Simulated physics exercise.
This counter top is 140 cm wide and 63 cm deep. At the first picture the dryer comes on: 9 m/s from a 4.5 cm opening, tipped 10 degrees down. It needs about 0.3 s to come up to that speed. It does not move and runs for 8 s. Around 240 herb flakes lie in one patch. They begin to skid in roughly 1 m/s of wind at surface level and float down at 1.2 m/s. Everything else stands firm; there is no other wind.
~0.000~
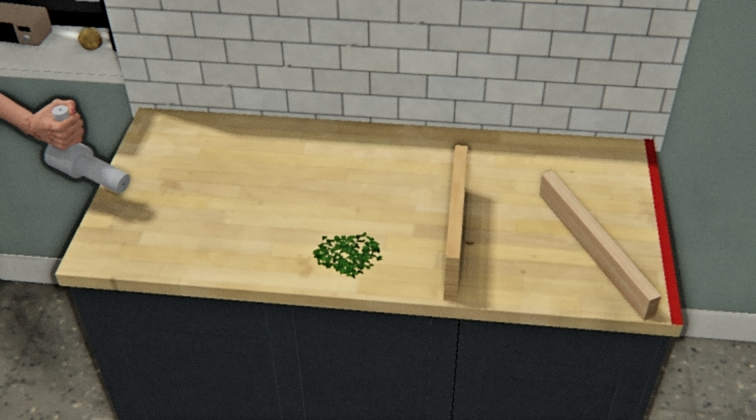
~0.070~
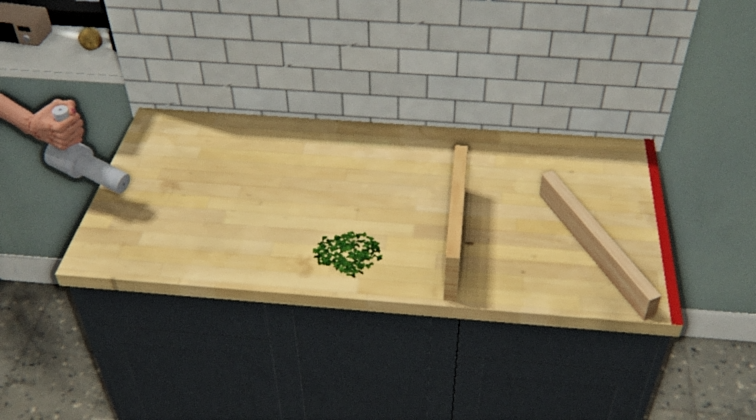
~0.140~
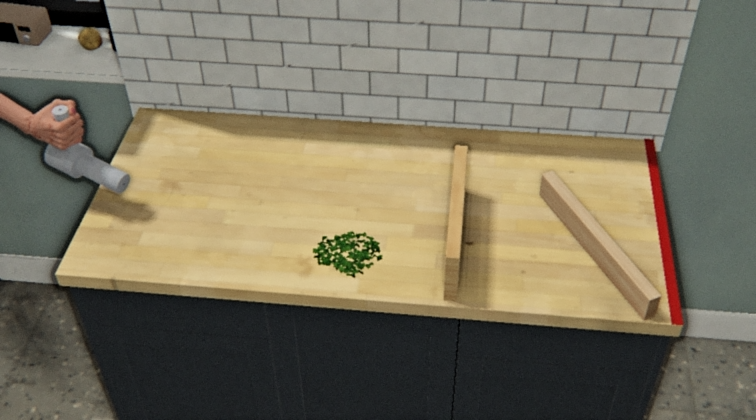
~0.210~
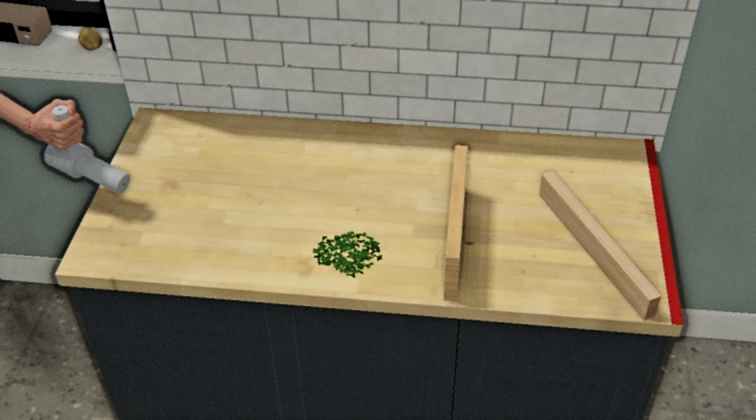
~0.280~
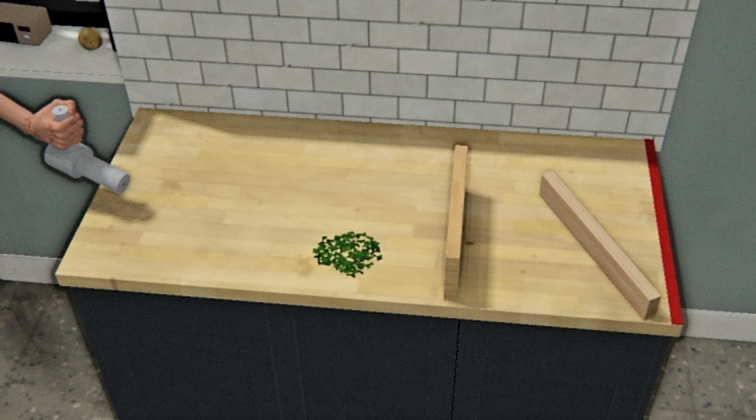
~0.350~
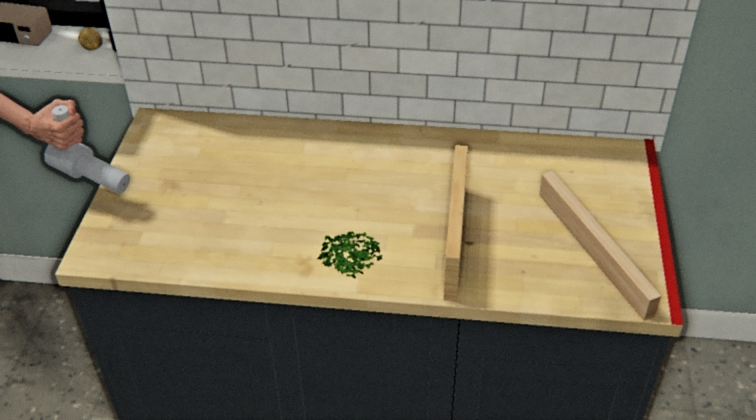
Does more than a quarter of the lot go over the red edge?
As for a quarter going over the red edge: No.
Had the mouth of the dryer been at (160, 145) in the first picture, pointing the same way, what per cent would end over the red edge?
Then about 0 %.
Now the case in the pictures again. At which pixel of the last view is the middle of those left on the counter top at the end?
At about (456, 182).
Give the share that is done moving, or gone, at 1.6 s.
About 30 %.
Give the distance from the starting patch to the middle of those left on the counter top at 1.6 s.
About 25 cm.
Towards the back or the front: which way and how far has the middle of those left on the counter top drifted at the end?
Towards the back, some 25 cm.
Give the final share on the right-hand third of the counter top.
Some 1 per cent.
After 1.6 s, 0 % are over the red edge; the middle of those still in play is near (452, 219); 28 % have settled or left.
After 2.6 s, 0 % are over the red edge; the middle of those still in play is near (454, 193); 35 % have settled or left.
After 4.4 s, 0 % are over the red edge; the middle of those still in play is near (455, 184); 51 % have settled or left.
After 8.0 s, at the end, 0 % are over the red edge; the middle of those still in play is near (456, 182).
